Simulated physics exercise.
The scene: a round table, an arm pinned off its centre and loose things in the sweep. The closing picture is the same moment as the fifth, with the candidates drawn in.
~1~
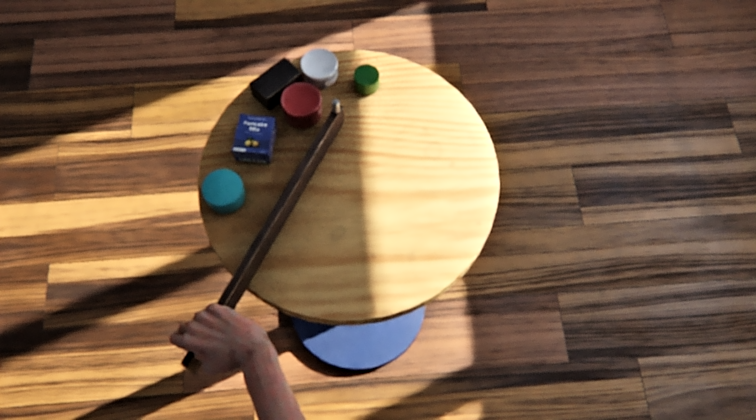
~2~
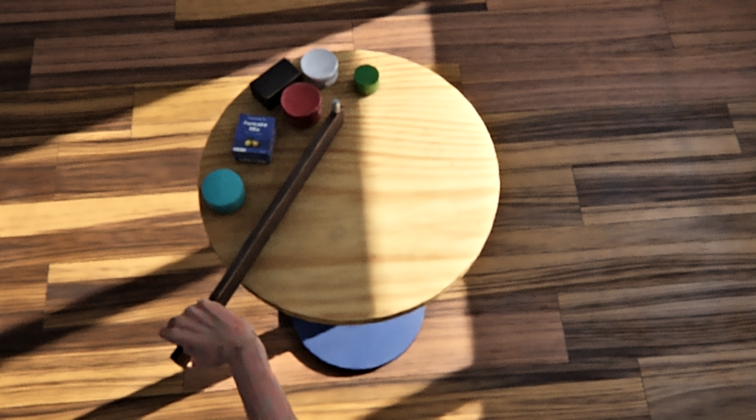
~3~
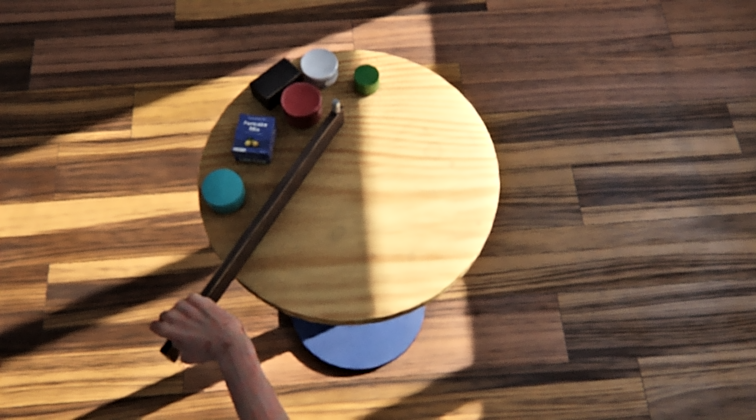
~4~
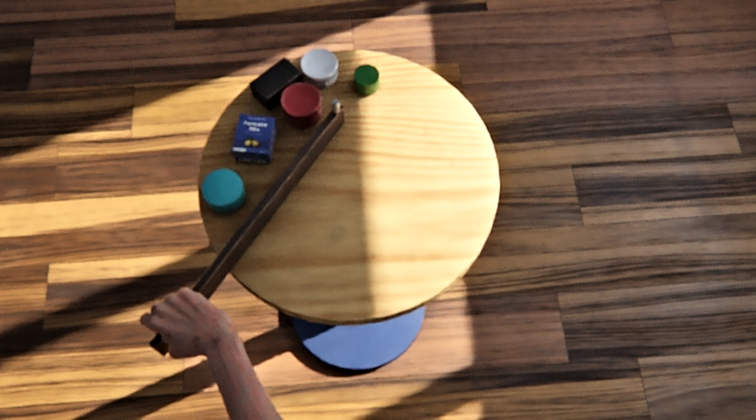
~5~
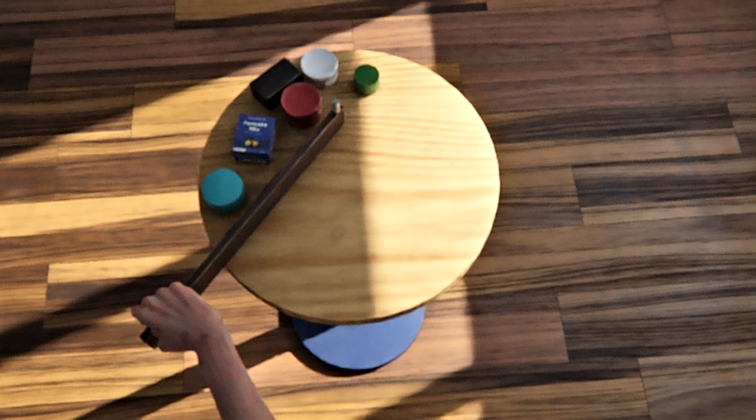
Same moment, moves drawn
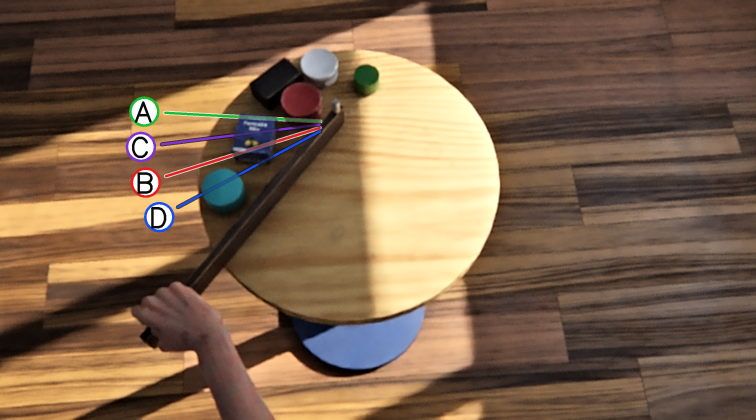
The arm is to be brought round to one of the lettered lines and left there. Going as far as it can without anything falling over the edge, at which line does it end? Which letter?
It can go as far as D.
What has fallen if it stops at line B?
The turquoise pot.
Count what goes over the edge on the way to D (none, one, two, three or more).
The count is none.
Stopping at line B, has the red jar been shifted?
No.
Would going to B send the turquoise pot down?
Yes.
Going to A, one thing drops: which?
The turquoise pot goes over.
On the copy, A at (243, 117); B at (244, 152); C at (241, 135); D at (251, 168).
On D. First, arm (263, 173); black block (277, 84); turquoise pot (223, 191).
Then, arm (254, 162); turquoise pot (210, 176); black block (277, 84).
Finally, arm (250, 156); turquoise pot (204, 168); blue packet (252, 134); nothing has fallen.
By contrast, A drops the turquoise pot; B drops the turquoise pot; C drops the turquoise pot.
